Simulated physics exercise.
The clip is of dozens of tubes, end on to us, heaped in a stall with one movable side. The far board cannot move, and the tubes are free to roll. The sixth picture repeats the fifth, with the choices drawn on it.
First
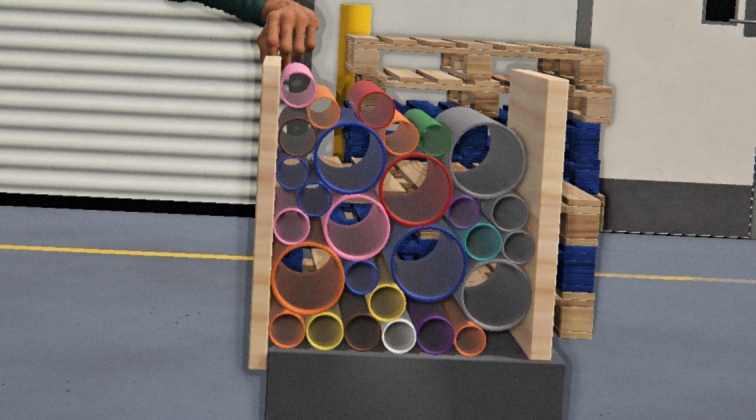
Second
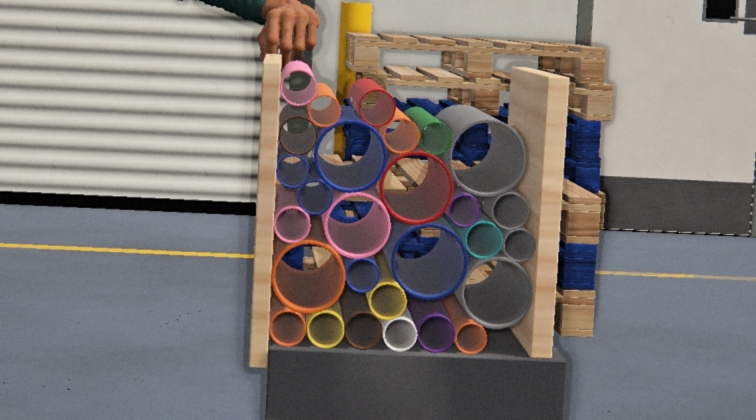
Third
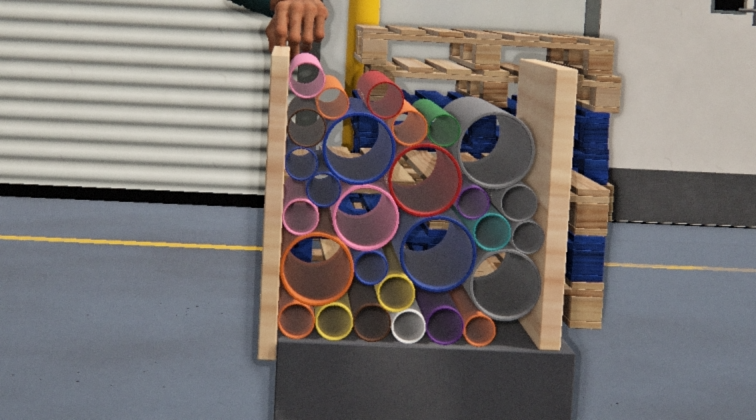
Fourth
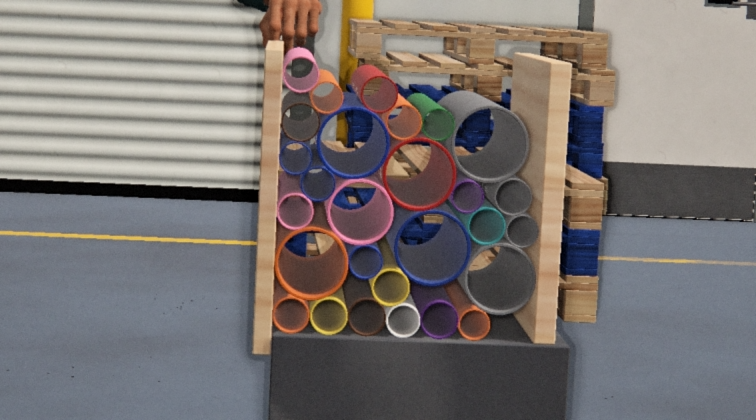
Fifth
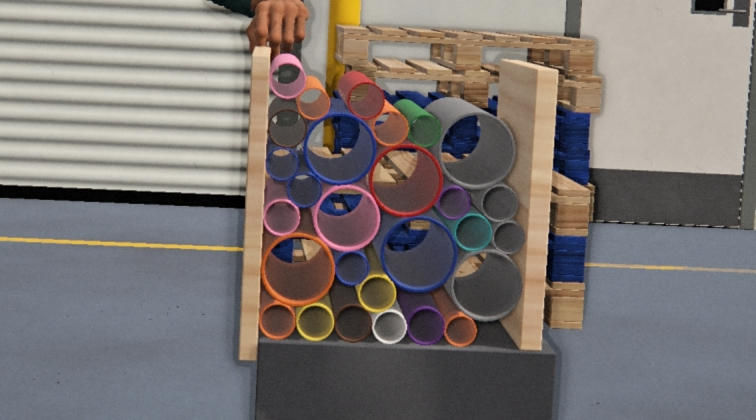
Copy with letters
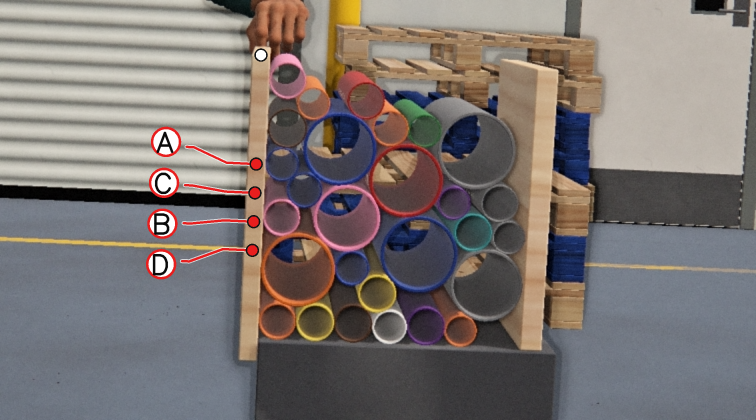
The whole view shifted slightly right, then back left, while the colourful tubes stayed heaped between two wooden boards with no clear rolling, and a hand kept gripping the top of the left board.
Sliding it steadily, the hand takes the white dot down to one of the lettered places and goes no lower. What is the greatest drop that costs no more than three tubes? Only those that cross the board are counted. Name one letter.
C is the limit.
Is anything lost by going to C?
Yes.
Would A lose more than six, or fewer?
It loses fewer than six.
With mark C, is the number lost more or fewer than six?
At C, fewer than six.
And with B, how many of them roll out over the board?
With B, four.
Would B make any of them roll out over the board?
At B: Yes.
On the marked copy, A at (256, 164); B at (253, 222); C at (255, 193); D at (252, 250); the white dot at (261, 55).
With C. Early on, top of the board (268, 119).
Further on, top of the board (264, 190).
At the end, top of the board (264, 192), one out over the board.
As for the rest, A one out over the board; B four out over the board; D more than three out over the board.
